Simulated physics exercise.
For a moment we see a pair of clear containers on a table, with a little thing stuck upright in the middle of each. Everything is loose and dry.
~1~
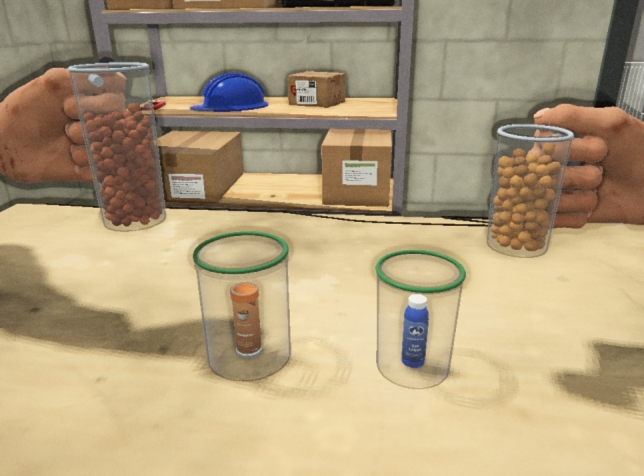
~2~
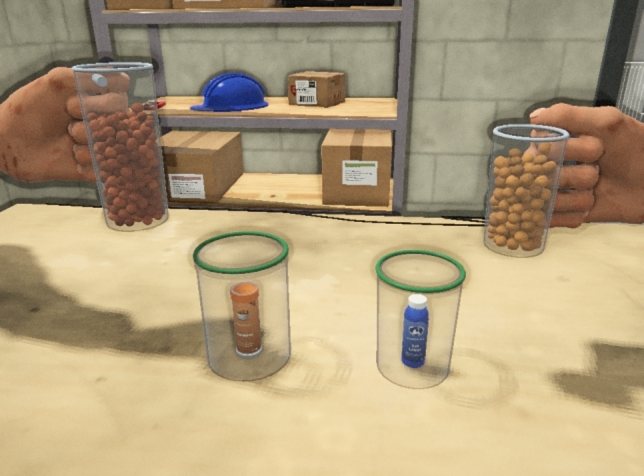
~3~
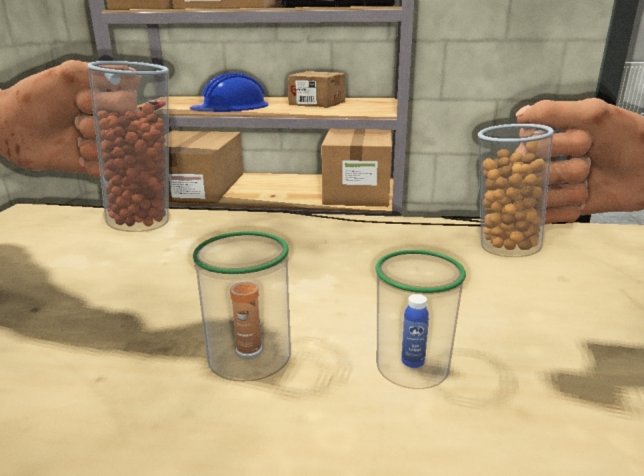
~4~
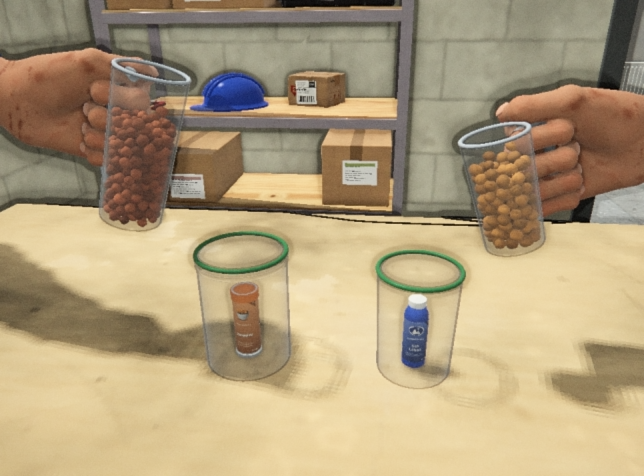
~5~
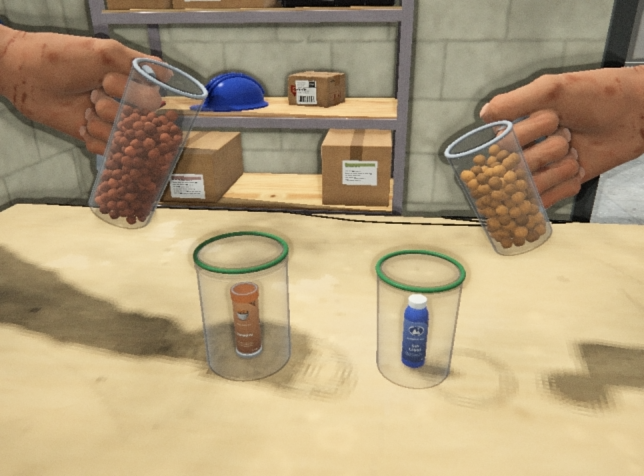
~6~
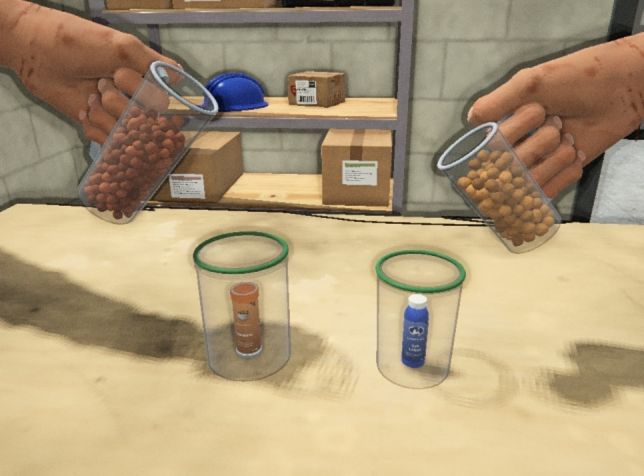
Two hands held clear cups of small round pieces, reddish-brown on the left and tan on the right, then tilted them inward above a table where two clear containers each held a small upright object.
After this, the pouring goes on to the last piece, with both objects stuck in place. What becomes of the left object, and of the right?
Left object: Stays visible. Right object: Stays visible.
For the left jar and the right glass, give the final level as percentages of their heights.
About 50 per cent on the left and 45 on the right.
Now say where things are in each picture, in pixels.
The first picture shows small tin in the left jar (247, 320), reaching well over half way up; left cup (123, 148), three quarters full of clay pellets; small bottle in the right glass (415, 331), reaching well over half way up; right cup (525, 192), three quarters full of roasted chickpeas.
The second picture shows left cup (126, 148), upright; right cup (521, 191), upright.
The third picture shows left cup (134, 148), tipped 6°; right cup (513, 191), tipped 6°.
The fourth picture shows left cup (141, 149), tipped 17°; right cup (505, 191), tipped 17°.
The fifth picture shows left cup (144, 149), tipped 29°; right cup (501, 191), tipped 29°.
The sixth picture shows small tin in the left jar (247, 320); left cup (144, 149), tipped 41°; small bottle in the right glass (415, 331); right cup (501, 191), tipped 41°.
Then, 0.44 s later than the last frame, left jar empty, all of its cupful still in the cup; right glass empty, all of its cupful still in the cup.
Then, 0.83 s later than the last frame, left jar nearly empty, the larger part of its cupful still in the cup; right glass nearly empty, roughly two thirds of its cupful still in the cup.
Then, 1.16 s later than the last frame, left jar a third full, none of its cupful still in the cup; right glass a third full, none of its cupful still in the cup.
When it is over, left jar half full (surface near (245, 303)), nothing beside it; right glass half full (surface near (416, 322)), nothing beside it; the left thing is still showing; the right thing is still showing.
